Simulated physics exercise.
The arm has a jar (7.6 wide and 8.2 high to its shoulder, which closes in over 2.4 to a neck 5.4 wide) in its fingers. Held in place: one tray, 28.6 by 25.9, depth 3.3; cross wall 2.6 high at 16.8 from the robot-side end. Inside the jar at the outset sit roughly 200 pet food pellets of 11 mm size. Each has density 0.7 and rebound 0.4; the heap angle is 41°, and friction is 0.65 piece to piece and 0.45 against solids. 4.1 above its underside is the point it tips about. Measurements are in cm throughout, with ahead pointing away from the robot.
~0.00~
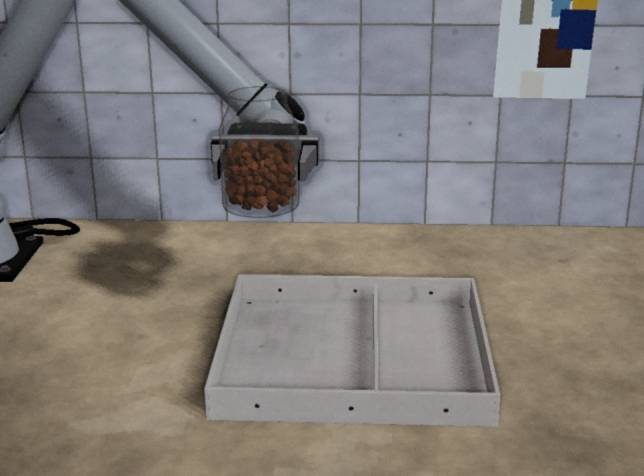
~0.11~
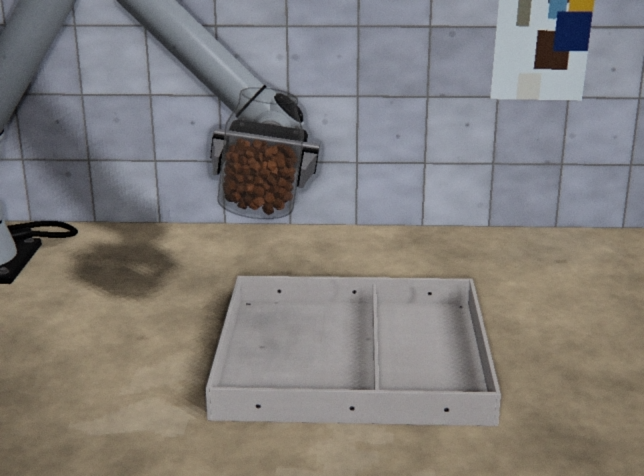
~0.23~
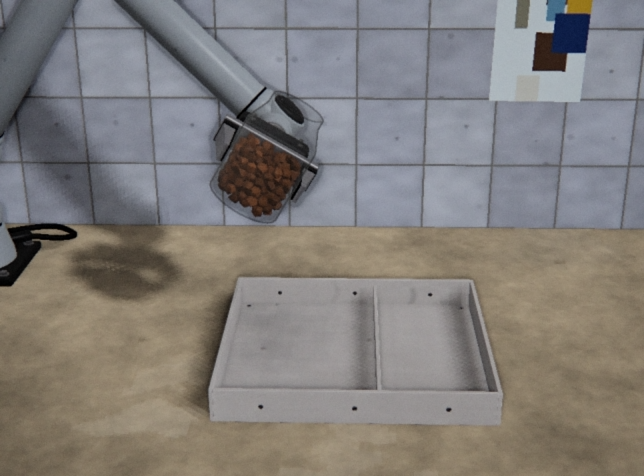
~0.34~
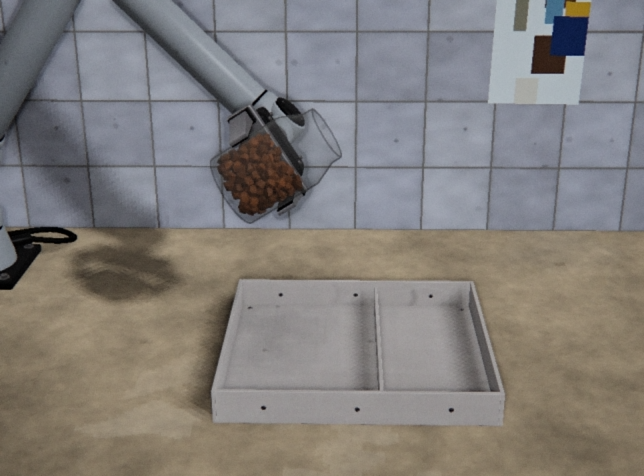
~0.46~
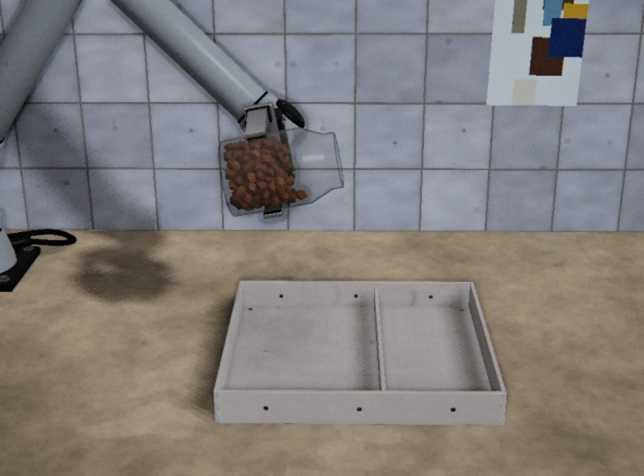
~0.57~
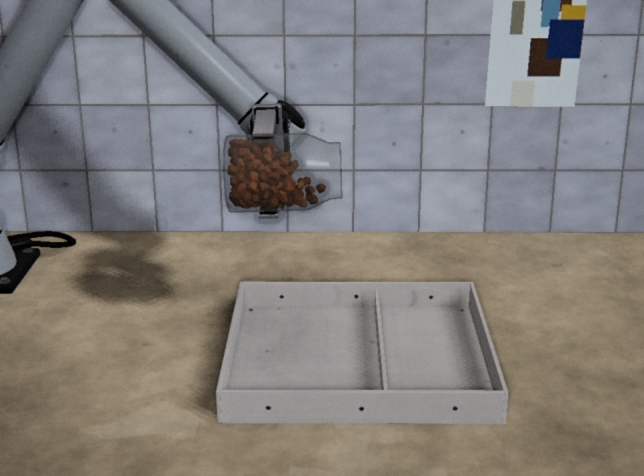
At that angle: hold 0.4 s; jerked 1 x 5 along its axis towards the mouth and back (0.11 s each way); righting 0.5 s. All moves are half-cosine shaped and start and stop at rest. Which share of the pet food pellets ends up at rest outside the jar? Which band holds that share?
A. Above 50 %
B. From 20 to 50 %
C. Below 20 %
(C) Below 20 %.
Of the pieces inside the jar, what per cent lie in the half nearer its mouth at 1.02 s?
Mouth-half fraction: Approx. 40 %.
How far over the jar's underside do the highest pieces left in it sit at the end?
About 8.0 cm.
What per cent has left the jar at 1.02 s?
About 0 percent.
By 1.02 s, tipped 88°, highest piece 26 above the table; 200 in the jar.
By 1.47 s, tipped 37°, highest piece 27 above the table; 182 in the jar, 11 in the far-side part, 7 in the robot-side part.
By 1.89 s, upright, highest piece 26 above the table; 182 in the jar, 11 in the far-side part, 7 in the robot-side part.
By 2.59 s, upright, highest piece 26 above the table; 182 in the jar, 11 in the far-side part, 7 in the robot-side part.
Final count, 182 in the jar, 11 in the far-side part, 7 in the robot-side part. That is 9 % outside the jar.
